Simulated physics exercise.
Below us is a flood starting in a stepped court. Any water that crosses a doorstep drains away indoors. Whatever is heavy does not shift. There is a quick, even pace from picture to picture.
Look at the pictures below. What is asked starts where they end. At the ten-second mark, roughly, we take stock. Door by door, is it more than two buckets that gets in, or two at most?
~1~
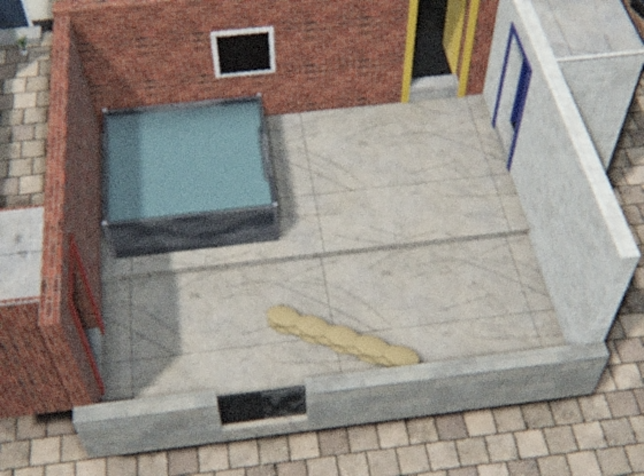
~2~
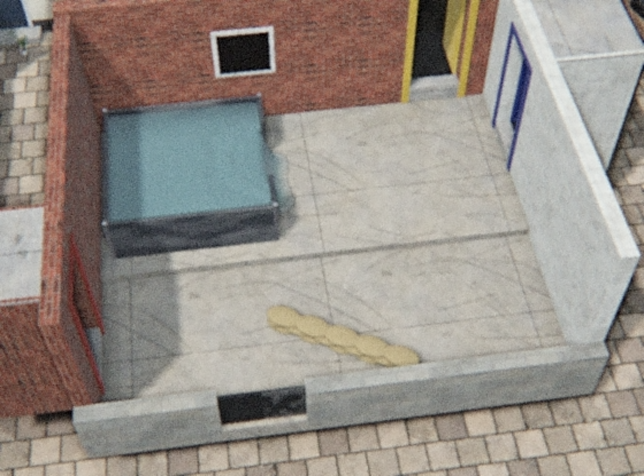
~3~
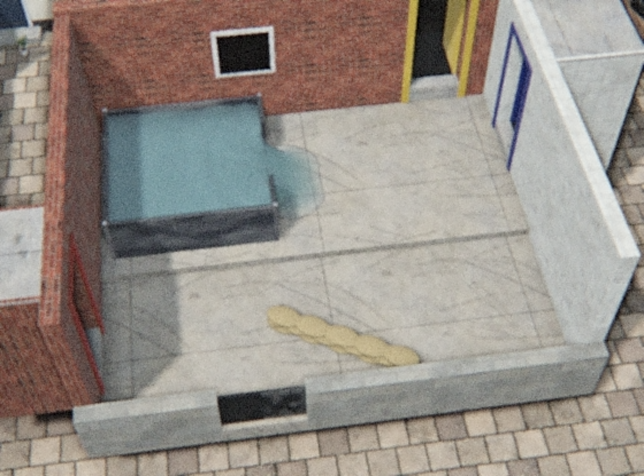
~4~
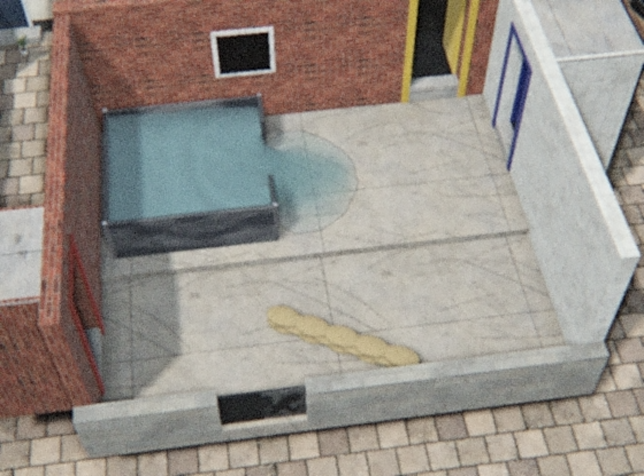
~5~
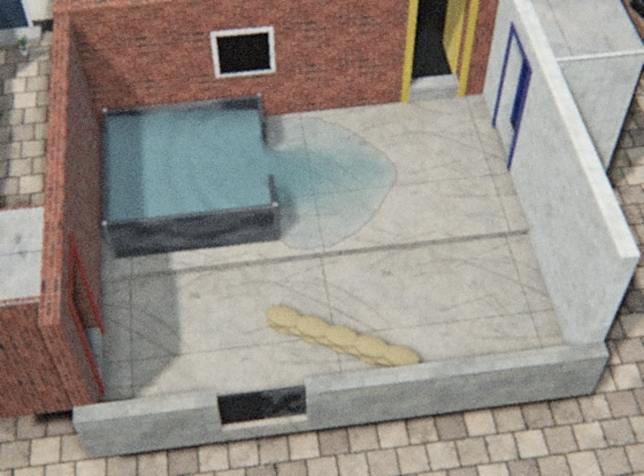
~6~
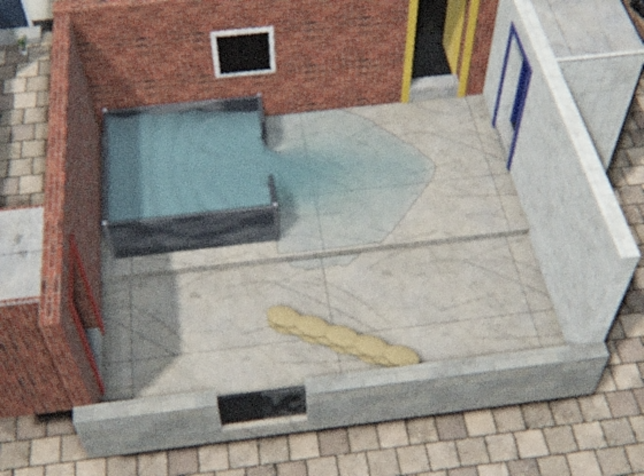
Red door - two at most; blue door - more than two; yellow door - two at most.
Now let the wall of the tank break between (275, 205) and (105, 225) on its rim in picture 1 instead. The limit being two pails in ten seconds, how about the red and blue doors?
Well, red gets more, but blue gets less.
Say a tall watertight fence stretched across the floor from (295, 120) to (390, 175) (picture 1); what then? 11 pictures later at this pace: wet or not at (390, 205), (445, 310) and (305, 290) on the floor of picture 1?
Lab note - point 1: Inundated; point 2: Inundated; point 3: Parched.
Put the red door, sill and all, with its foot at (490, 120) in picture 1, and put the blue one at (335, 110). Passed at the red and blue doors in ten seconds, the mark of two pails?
Result - the red door one exceeds the limit while the blue door one stays within limits.
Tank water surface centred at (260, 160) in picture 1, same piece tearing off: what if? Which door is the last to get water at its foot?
In my view it is the red-painted one.
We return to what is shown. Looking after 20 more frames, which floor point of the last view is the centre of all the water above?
Near (315, 195) in the last view.
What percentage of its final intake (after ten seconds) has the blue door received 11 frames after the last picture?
Estimate: Roughly 20 %.
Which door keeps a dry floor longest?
My pick is the one in red.
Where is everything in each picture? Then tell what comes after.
Still water in the tank at (187, 160), in the first picture.
The front is at (284, 209), out from the gap at (267, 173), in the second picture.
The front is at (316, 203), out from the gap at (267, 174), in the third picture.
The front is at (353, 185), out from the gap at (267, 174), in the fourth picture.
The front is at (391, 175), out from the gap at (267, 174), in the fifth picture.
Water pours out at (267, 173) and has run to (430, 171), in the sixth picture.
A moment on, water covers 40 % of the floor; the red door not reached, the blue door under two buckets in, the yellow door wet at the sill, nothing in.
Next, water covers 50 % of the floor; the red door not reached, the blue door over two buckets in, the yellow door wet at the sill, nothing in.
Then, water covers 55 % of the floor; the red door not reached, the blue door far over two buckets in, the yellow door under two buckets in.
Later, water covers 85 % of the floor; the red door not reached, the blue door far over two buckets in, the yellow door under two buckets in.
In the end, water covers 95 % of the floor; the red door wet at the sill, nothing in, the blue door far over two buckets in, the yellow door under two buckets in.
